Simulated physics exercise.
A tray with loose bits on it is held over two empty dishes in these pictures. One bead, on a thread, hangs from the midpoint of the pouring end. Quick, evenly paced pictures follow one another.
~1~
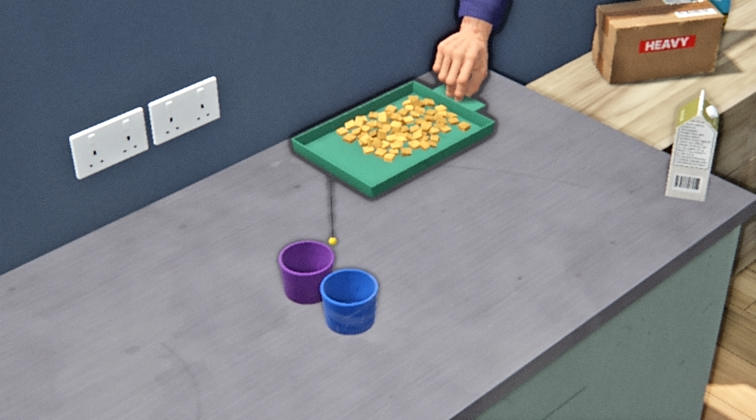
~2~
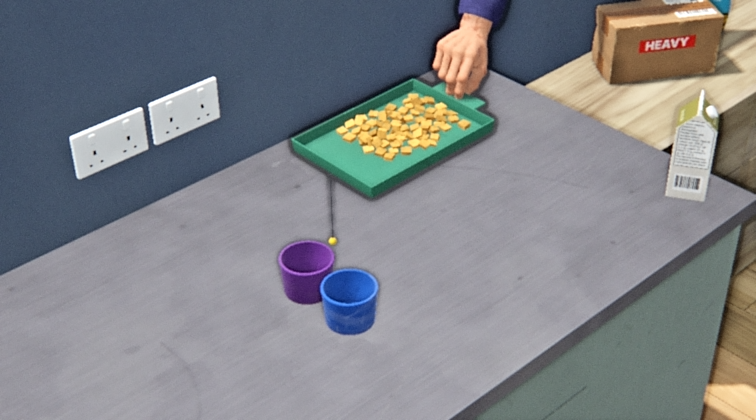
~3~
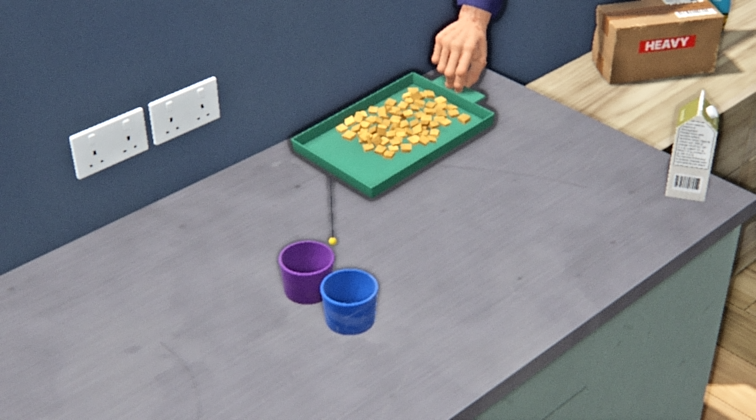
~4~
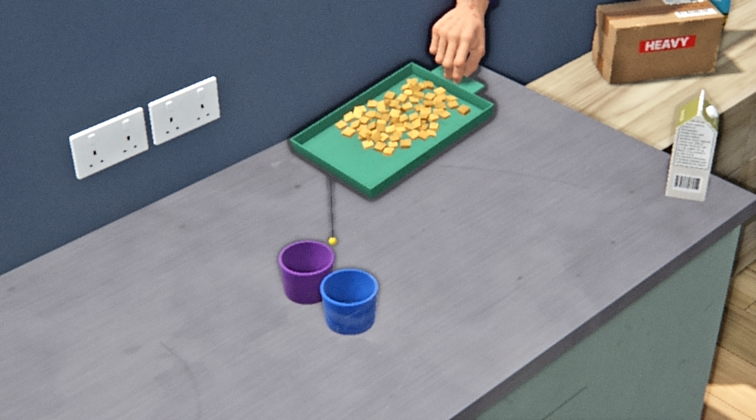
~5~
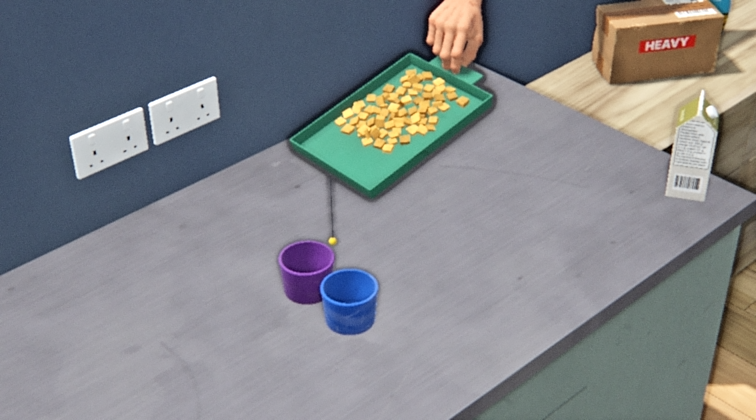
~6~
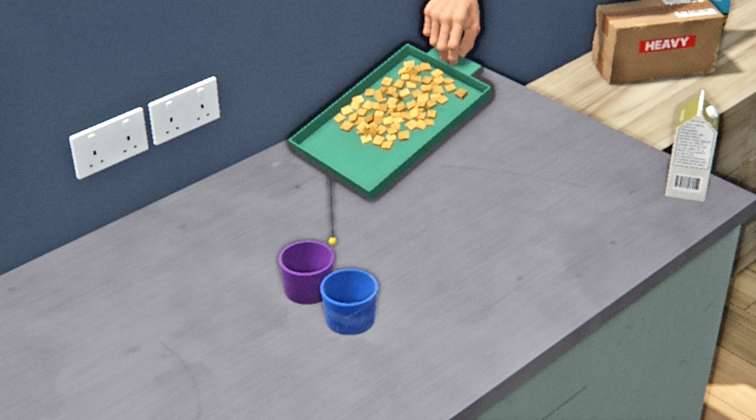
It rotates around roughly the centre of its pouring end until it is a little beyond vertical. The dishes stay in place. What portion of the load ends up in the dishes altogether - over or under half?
Over.
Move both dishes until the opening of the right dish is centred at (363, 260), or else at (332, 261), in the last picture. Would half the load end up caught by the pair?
In turn: Not half; less than half.
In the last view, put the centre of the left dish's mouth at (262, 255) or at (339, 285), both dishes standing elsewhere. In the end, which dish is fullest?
In the first try it's the one on the right, and in the second it's the one on the left.
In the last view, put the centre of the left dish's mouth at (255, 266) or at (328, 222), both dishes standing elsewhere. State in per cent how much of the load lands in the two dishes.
Close to 10 in a hundred, then close to 0 in a hundred.
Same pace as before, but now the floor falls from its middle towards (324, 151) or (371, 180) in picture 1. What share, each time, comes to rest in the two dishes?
First heading roughly 10 %, second roughly 50 %.
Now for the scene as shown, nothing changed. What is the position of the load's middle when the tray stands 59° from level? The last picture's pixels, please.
Load centre: Approx. (339, 158).
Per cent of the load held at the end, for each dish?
For the left dish 30 %, for the right dish 40 %.
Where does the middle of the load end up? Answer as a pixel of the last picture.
The centre ends up roughly at (316, 294).
Shortly afterwards, tray tipped steeply; the whole lot on the tray.
Next, tray tipped right over; the bulk on the tray; a little in the right dish; a little in the left dish; a little outside both.
Some moments later, tray tipped past a quarter turn; near a third in the right dish; near a third in the left dish; near a third outside both.
In the end, tray tipped past a quarter turn; near a third in the right dish; near a third in the left dish; near a third outside both.
